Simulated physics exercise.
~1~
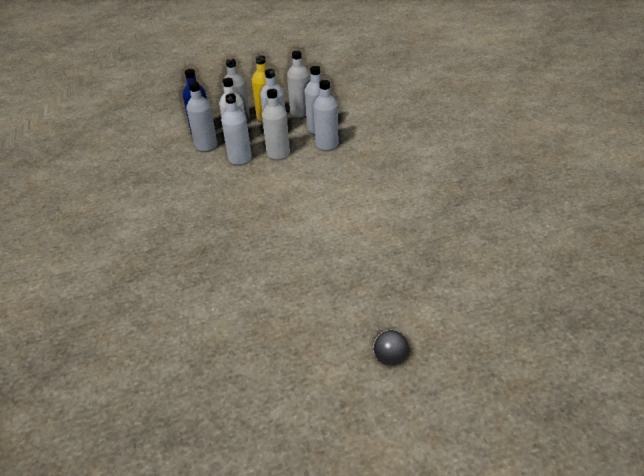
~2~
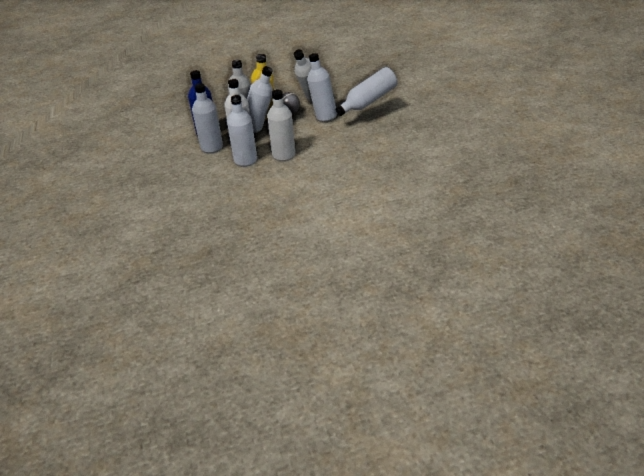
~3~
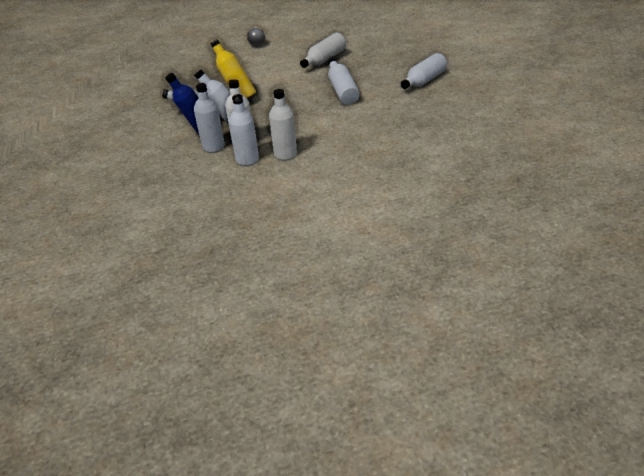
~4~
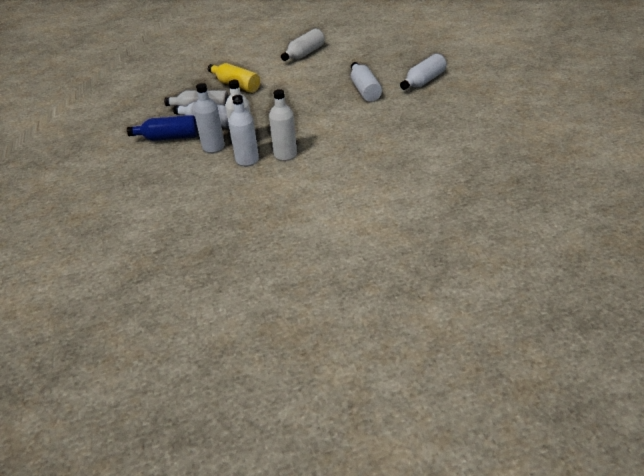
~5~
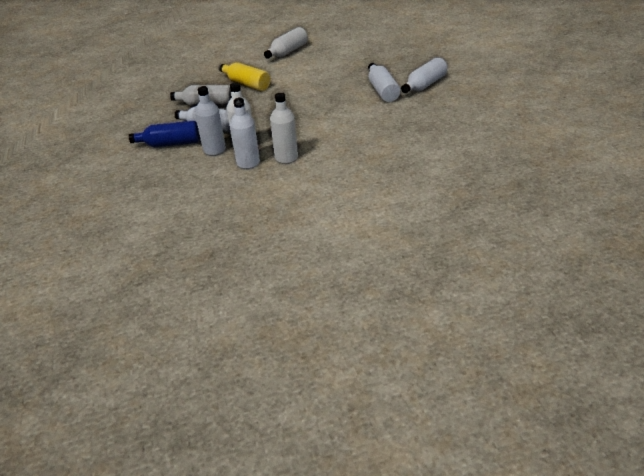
A dark steel ball rolls across a flat, sandy-brown surface into a cluster of capped bottles, mostly pale with one blue and one yellow, and passes out of view beyond them. Several topple and scatter, leaving the blue and yellow ones lying flat while a few pale bottles remain standing.
